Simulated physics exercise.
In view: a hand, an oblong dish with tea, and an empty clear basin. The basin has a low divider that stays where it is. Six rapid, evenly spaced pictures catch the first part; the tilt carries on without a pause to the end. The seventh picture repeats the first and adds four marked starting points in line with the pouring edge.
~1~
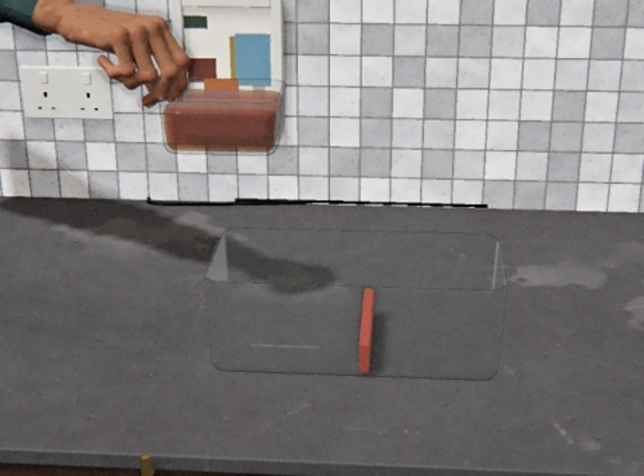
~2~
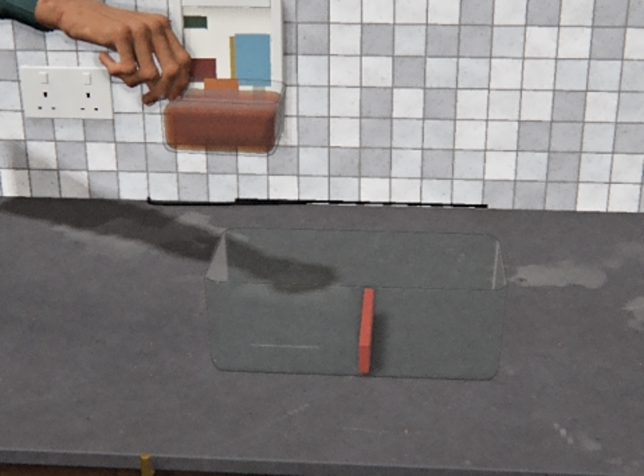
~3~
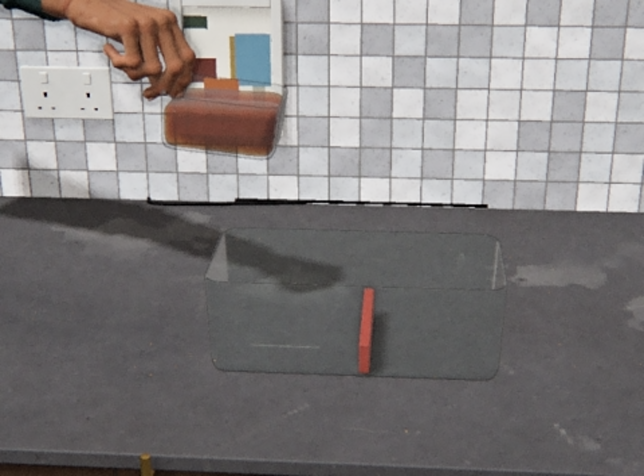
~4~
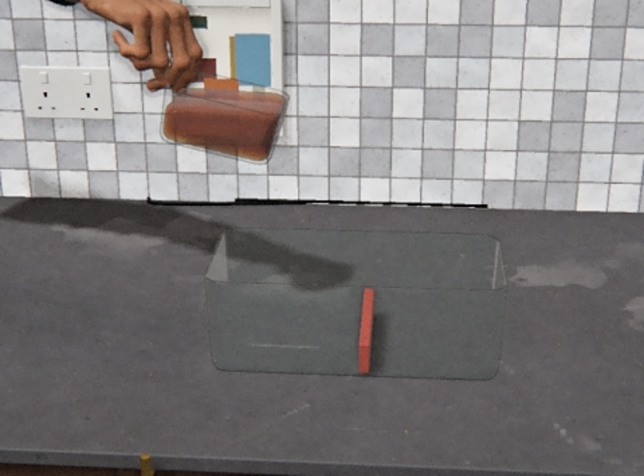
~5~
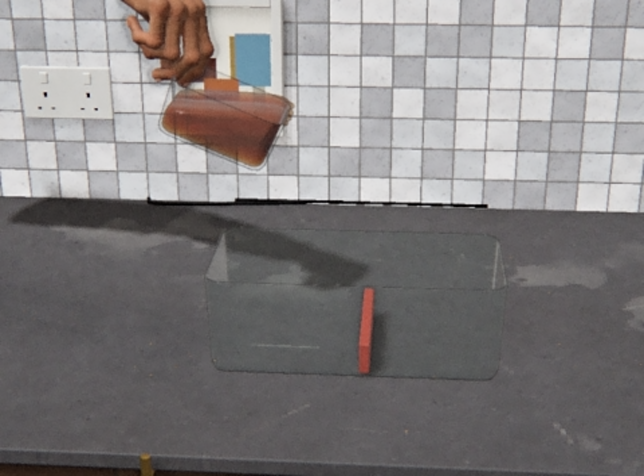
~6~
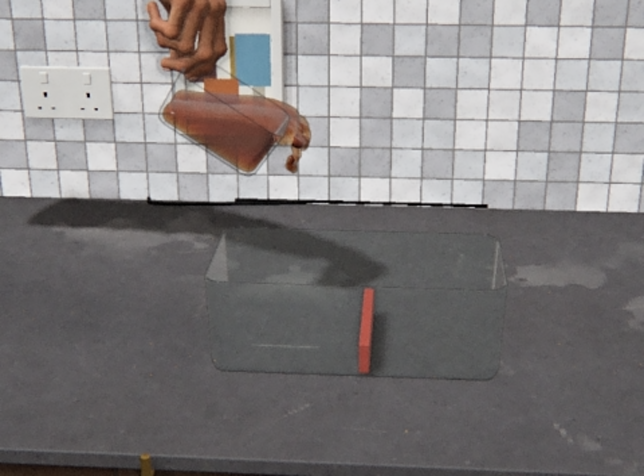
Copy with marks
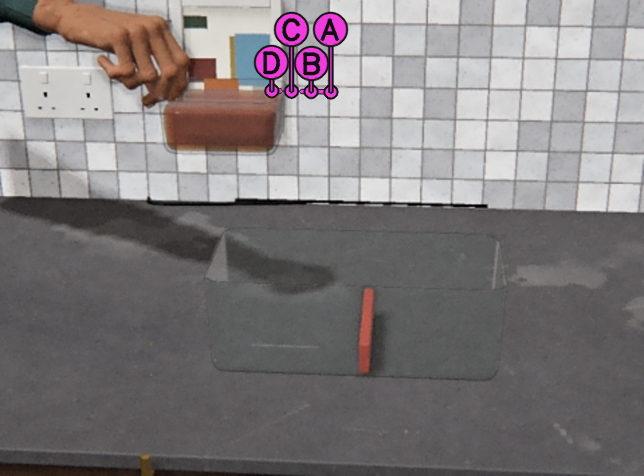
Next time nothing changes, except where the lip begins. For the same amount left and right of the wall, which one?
Go for C.
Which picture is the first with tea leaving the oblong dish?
Picture 5.
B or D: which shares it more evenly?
Dot B.
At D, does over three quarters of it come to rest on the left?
Yes.
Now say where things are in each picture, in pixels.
In the first frame, upright, lip at (279, 91); basin from (212, 366) to (499, 377); top of the wall at (367, 315); nothing has left yet.
In the second frame, upright, lip at (280, 92); nothing has left yet.
In the third frame, tipped about 6°, lip at (282, 96); nothing has left yet.
In the fourth frame, tipped about 13°, lip at (284, 104); nothing has left yet.
In the fifth frame, tipped about 23°, lip at (286, 114); tea is over the lip, down to (290, 116).
In the sixth frame, tipped about 34°, lip at (285, 125); tea is over the lip, down to (293, 164).
In magenta, A at (330, 91); B at (311, 91); C at (291, 91); D at (271, 90).
With A, about 25 % ends left of the wall and 73 % right of it.
With B, about 32 % ends left of the wall and 66 % right of it.
With C, about 51 % ends left of the wall and 48 % right of it.
With D, about 87 % ends left of the wall and 11 % right of it.
